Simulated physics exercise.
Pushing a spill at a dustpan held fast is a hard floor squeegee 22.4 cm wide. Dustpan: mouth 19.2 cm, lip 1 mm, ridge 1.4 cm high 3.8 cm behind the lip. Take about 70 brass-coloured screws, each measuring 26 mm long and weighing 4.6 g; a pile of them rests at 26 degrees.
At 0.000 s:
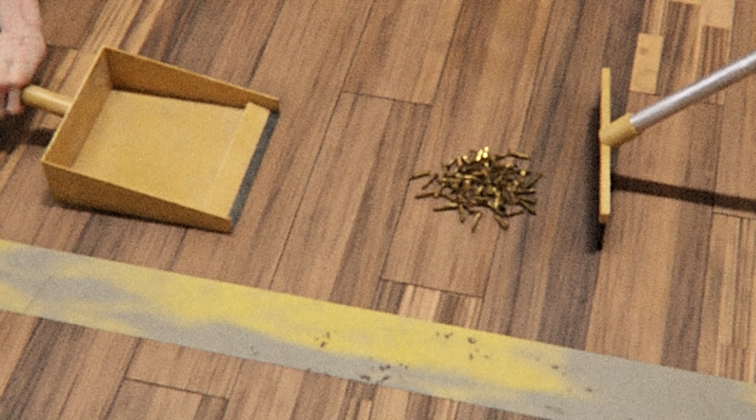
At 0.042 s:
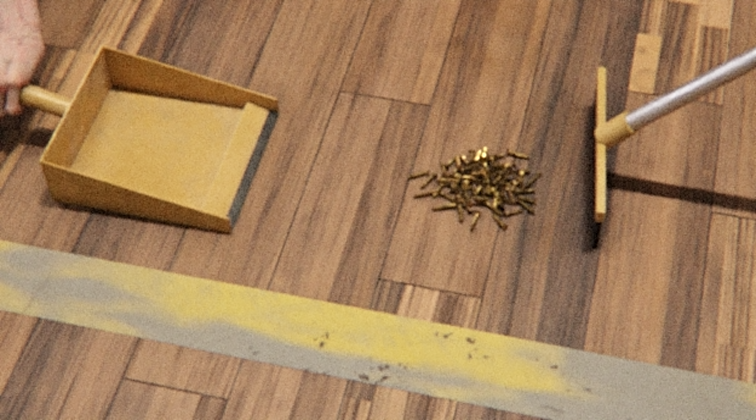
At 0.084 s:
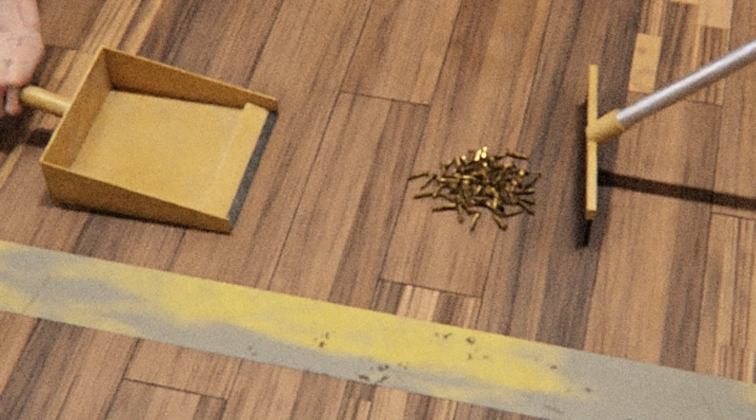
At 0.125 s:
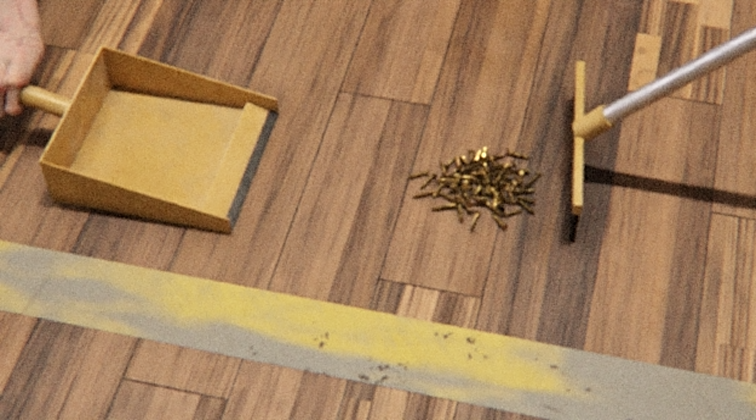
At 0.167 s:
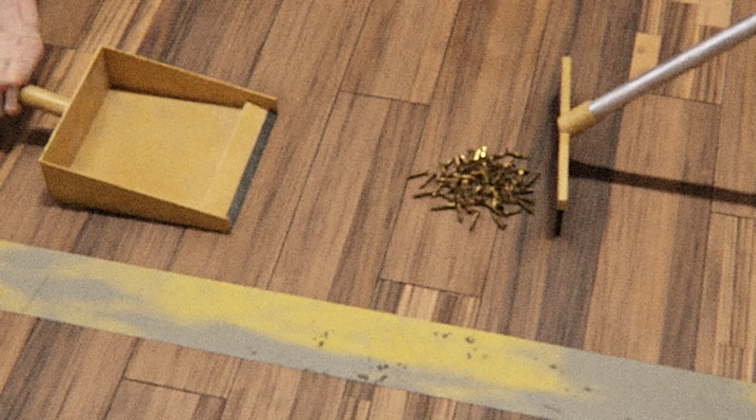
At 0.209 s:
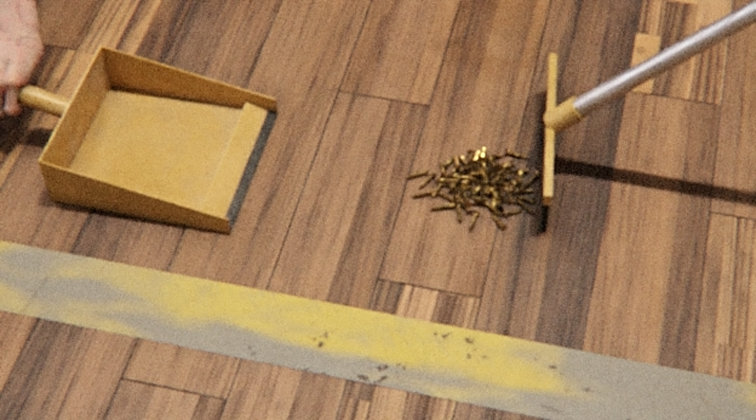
Squeegee sliding left across a wood floor up to a small pile of brass-coloured screws while a hand holds a dustpan still.
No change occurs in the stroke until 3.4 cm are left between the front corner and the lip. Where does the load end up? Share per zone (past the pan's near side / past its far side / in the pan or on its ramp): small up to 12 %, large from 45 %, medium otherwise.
Near side - small; far side - medium; pan - small.
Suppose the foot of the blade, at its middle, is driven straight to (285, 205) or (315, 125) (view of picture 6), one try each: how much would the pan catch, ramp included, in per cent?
Close to 5 and 5 percent, in that order.
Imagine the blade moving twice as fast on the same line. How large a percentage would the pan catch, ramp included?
Then near 5 in a hundred.
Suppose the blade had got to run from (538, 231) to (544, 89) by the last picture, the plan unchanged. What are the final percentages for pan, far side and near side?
Pan 5 % / far 5 % / near 35 %.
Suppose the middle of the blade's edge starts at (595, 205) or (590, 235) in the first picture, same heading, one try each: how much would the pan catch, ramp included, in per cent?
Estimates: 0 percent and 0 percent.
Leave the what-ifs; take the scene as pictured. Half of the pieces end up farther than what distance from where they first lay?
About 24 cm.
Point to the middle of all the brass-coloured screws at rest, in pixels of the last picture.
Resting centre estimate: Around (297, 144).
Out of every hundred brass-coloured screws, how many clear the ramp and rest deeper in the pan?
Roughly 0 per cent.
After 0.56 s, middle of the blade 20 cm from the lip; 0 % over the lip, far side 5 %, near side 0 %.
Then, at 0.79 s, middle of the blade 11 cm from the lip; 0 % over the lip, far side 10 %, near side 0 %.
After 1.14 s, middle of the blade 5 cm from the lip; 0 % over the lip, far side 20 %, near side 0 %.
In the end, at 1.8 s, near side 0 %, far side 20 %, pan 0 %, in front of the lip or behind the blade 80 %.
